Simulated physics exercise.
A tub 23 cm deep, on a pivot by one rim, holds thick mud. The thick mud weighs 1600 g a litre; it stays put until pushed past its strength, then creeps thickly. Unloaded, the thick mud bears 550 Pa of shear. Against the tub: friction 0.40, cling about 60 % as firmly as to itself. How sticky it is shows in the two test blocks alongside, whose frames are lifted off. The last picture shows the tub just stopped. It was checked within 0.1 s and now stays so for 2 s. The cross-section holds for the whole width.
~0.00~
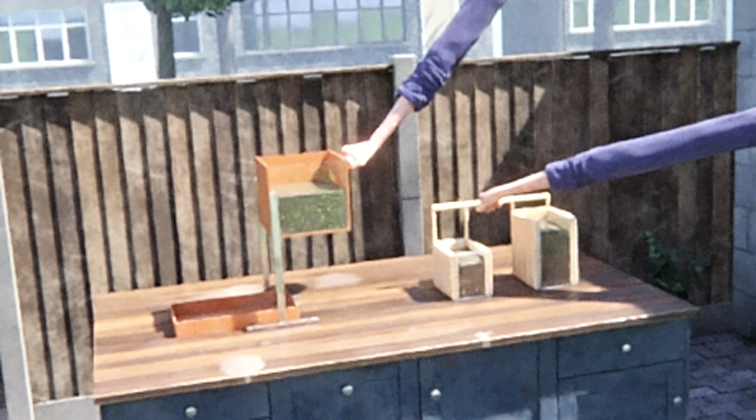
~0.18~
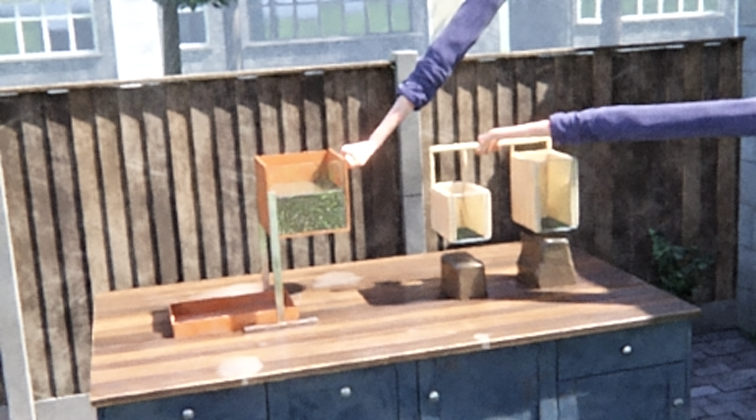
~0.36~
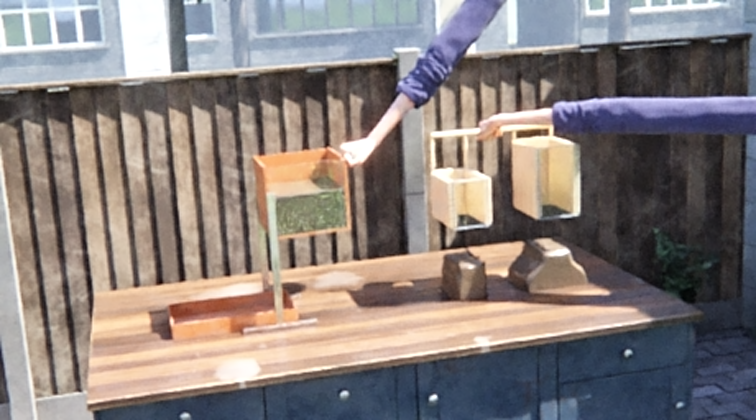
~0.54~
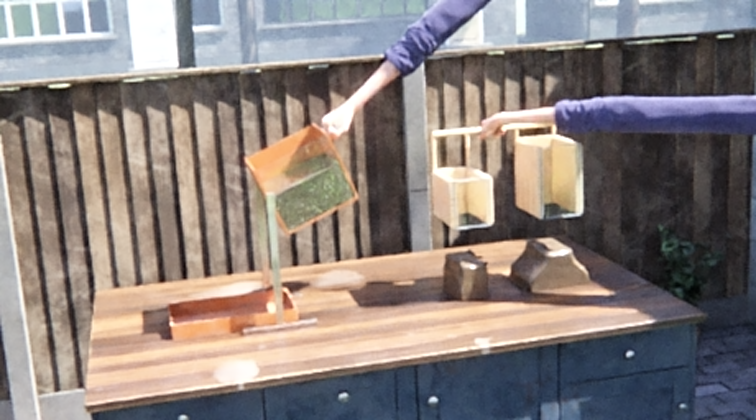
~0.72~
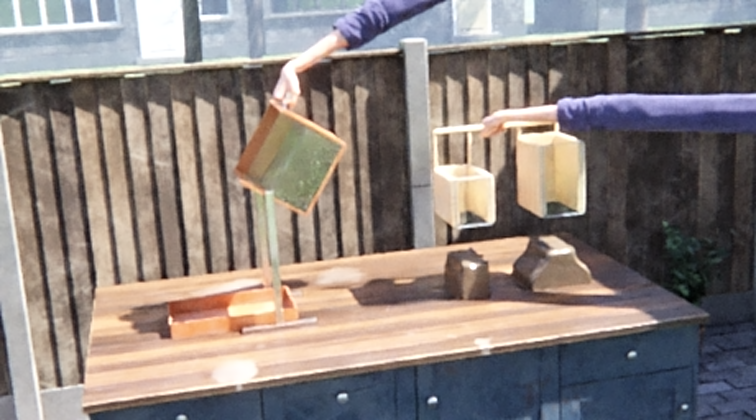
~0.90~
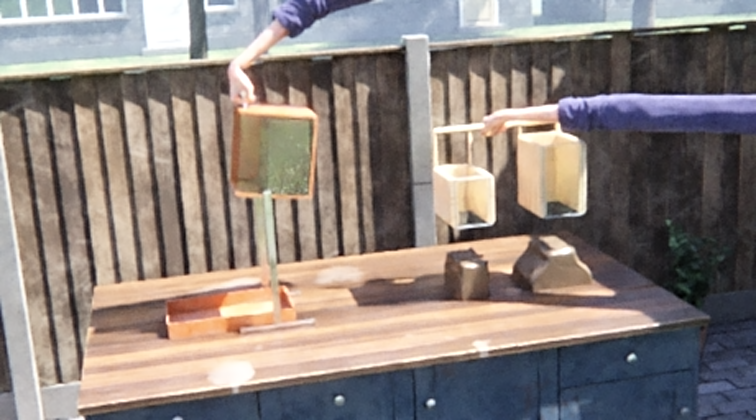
An orange tub of thick, dark greenish mud stands on a pale green post above an orange tray, on a wooden-topped blue bench by a brown fence, seen from slightly above. To the right, a blue-sleeved arm lifts two joined pale moulds off brown mud blocks, and the larger slumps wider while the smaller keeps its shape. Another hand then swings the tub steeply over leftward as the view shifts slightly.
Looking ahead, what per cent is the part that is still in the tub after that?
It comes to some 84 %.
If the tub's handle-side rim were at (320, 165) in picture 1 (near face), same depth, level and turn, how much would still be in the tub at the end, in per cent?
In that case some 100 per cent.
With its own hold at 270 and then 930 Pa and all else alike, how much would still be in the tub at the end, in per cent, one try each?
In turn about 60 %, 100 %.
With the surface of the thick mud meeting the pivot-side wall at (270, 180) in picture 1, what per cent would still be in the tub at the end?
In that case some 55 per cent.
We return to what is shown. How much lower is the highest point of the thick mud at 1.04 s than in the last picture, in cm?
About 4 cm.
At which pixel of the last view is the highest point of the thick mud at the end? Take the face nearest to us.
At about (265, 155).
After 1.04 s, the tub is at 82 degrees and holds 100 %.
After 1.21 s, the tub is at 82 degrees and holds 94 %.
After 1.38 s, the tub is at 82 degrees and holds 88 %.
After 1.55 s, the tub is at 82 degrees and holds 84 %.
After 2.90 s, the tub is at 82 degrees and holds 84 %.
